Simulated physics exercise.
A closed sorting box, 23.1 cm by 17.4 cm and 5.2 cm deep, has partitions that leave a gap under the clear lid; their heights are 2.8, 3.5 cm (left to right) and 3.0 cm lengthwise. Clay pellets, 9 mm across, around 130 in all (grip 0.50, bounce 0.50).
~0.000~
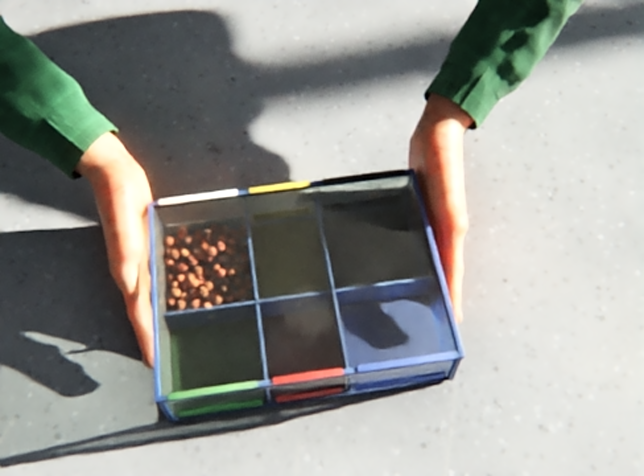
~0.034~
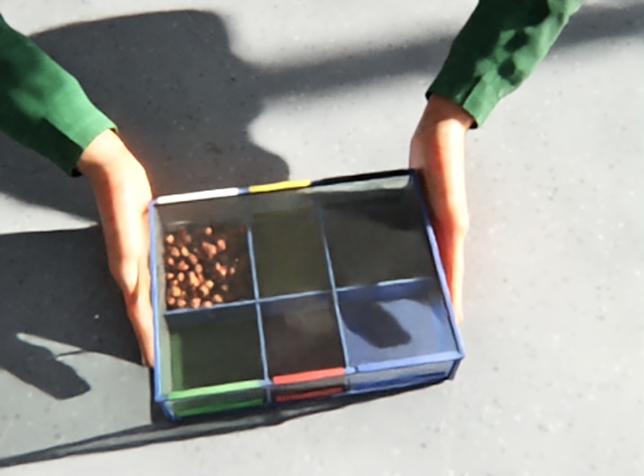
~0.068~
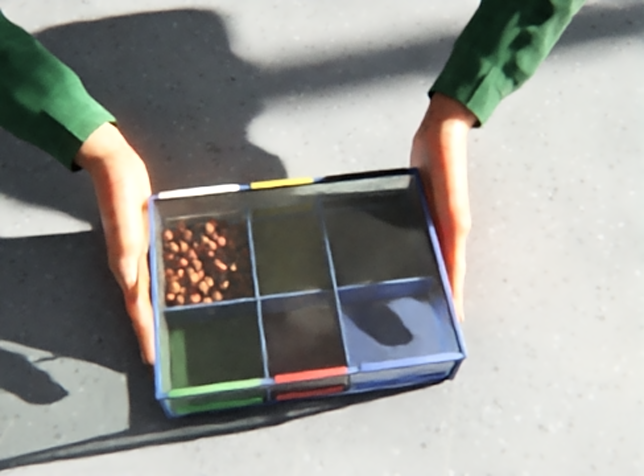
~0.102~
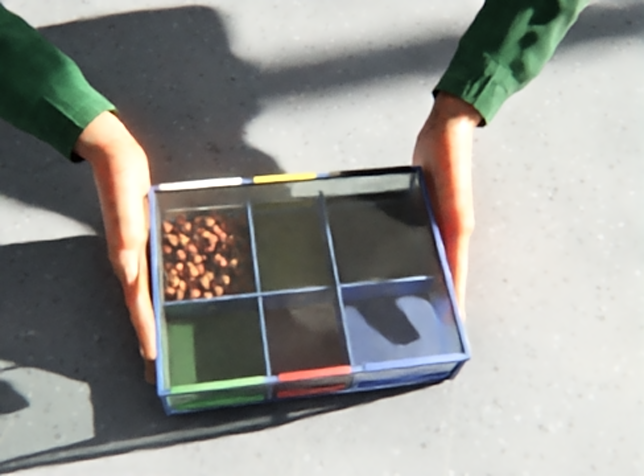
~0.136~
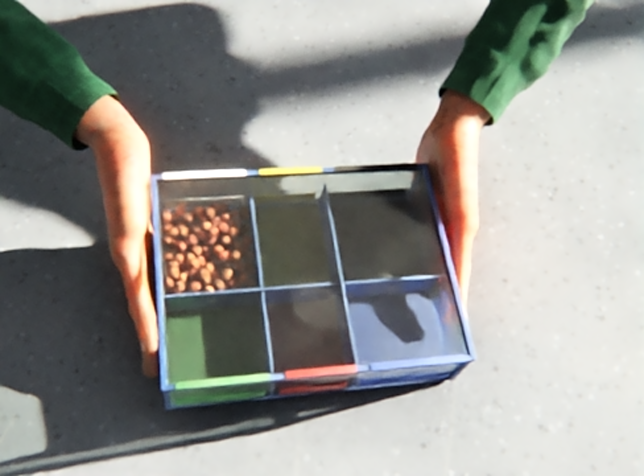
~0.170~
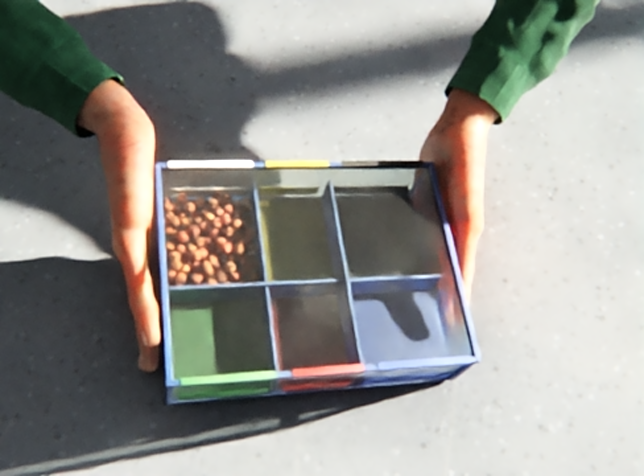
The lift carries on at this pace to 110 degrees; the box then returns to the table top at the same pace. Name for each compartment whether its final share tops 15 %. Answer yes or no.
Red: No, blue: Yes, green: No, yellow: No, white: No, black: No.
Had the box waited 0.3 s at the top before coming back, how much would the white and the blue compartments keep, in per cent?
In that case white 0; blue 85.
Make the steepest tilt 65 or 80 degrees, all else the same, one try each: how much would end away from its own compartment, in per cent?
About 30 and 65 per cent.
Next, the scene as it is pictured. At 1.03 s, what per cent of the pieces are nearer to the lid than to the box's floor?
About 90 per cent.
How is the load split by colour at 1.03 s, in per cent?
Red 10; blue 20; green 5; yellow 25; white 40; black 5.
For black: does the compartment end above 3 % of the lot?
Black yes.
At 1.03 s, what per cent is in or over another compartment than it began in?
Some 60 per cent.
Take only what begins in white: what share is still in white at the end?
Some 0 per cent.
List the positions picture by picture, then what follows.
Box tilt 0 degrees, front corners at (161, 397) and (458, 353); white 100 %, in the first frame.
Box tilt 1 degrees, front corners at (161, 396) and (459, 354), in the second frame.
Box tilt 2 degrees, front corners at (162, 394) and (461, 354), in the third frame.
Box tilt 5 degrees, front corners at (163, 390) and (465, 355), lowest corner right front, in the fourth frame.
Box tilt 9 degrees, front corners at (167, 386) and (469, 356), lowest corner right front, in the fifth frame.
Box tilt 13 degrees, front corners at (172, 381) and (474, 358), lowest corner right front; white 100 %. The box's pace is about 120 degrees a second, in the sixth frame.
Then, at 1.03 s, tilt 110 degrees; red 10 %, blue 20 %, green 5 %, yellow 25 %, white 40 %, black 5 %.
After 1.61 s, tilt 49 degrees; blue 85 %, black 10 %.
Then, at 2.23 s, tilt 0 degrees; blue 85 %, black 10 %.
In the end, at 3.0 s, red 0 %, blue 85 %, green 0 %, yellow 0 %, white 0 %, black 10 %.
